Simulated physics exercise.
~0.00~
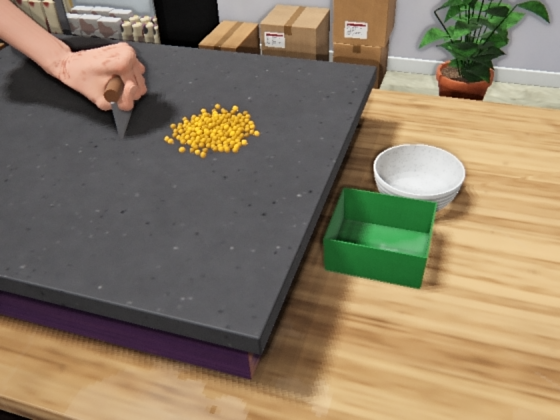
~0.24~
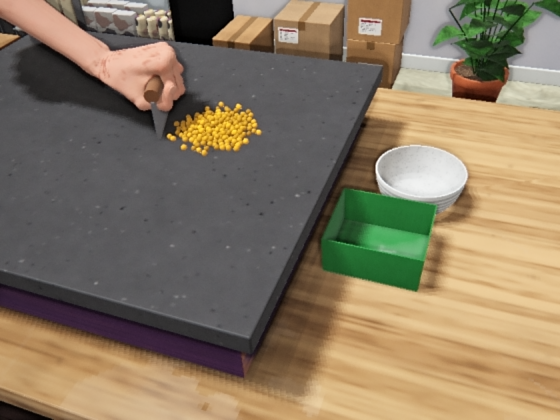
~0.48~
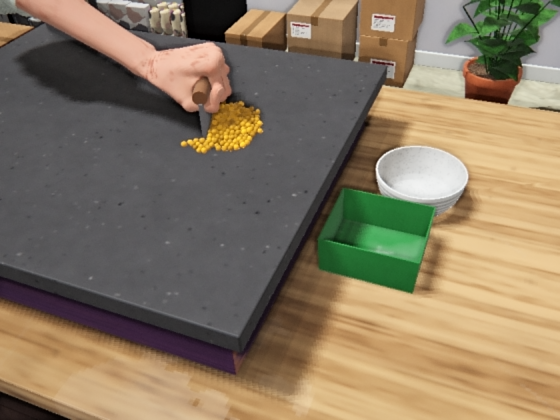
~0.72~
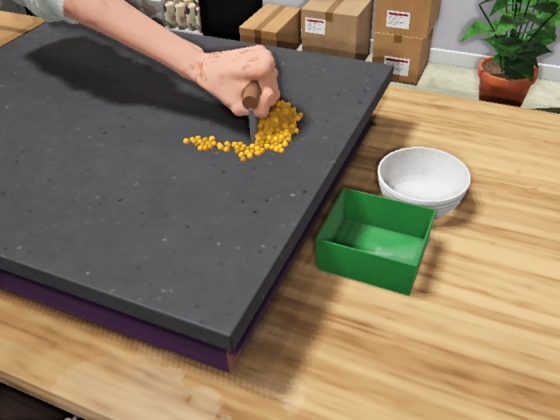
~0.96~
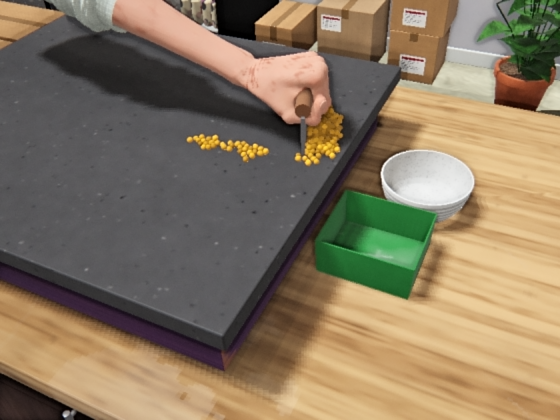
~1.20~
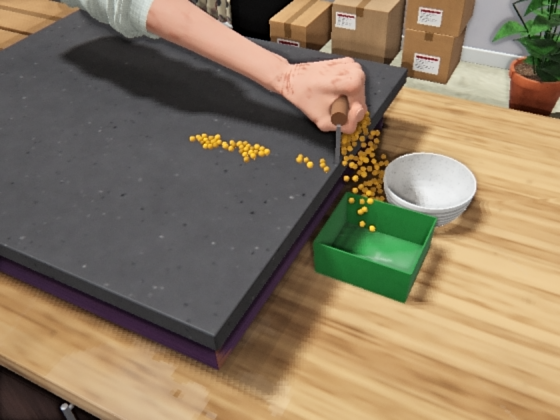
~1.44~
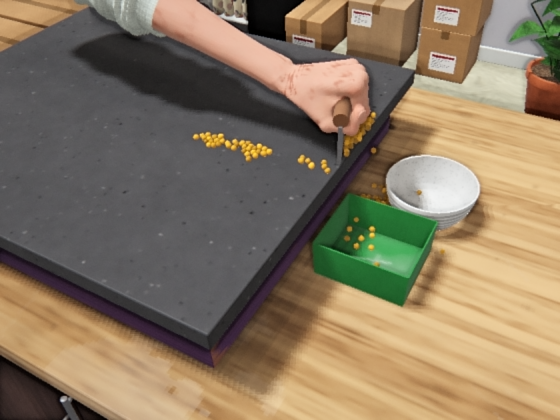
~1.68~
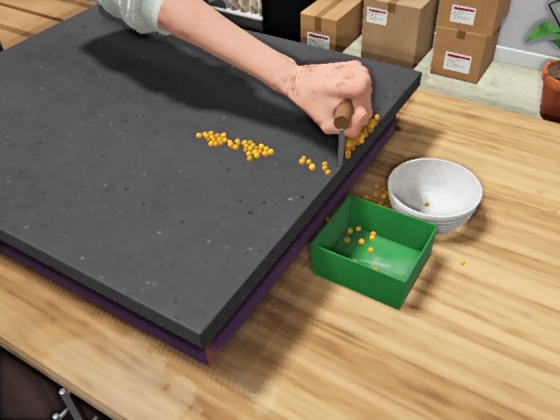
A hand with a scraper pushes yellow kernels off a dark slab, few landing in the green tin.
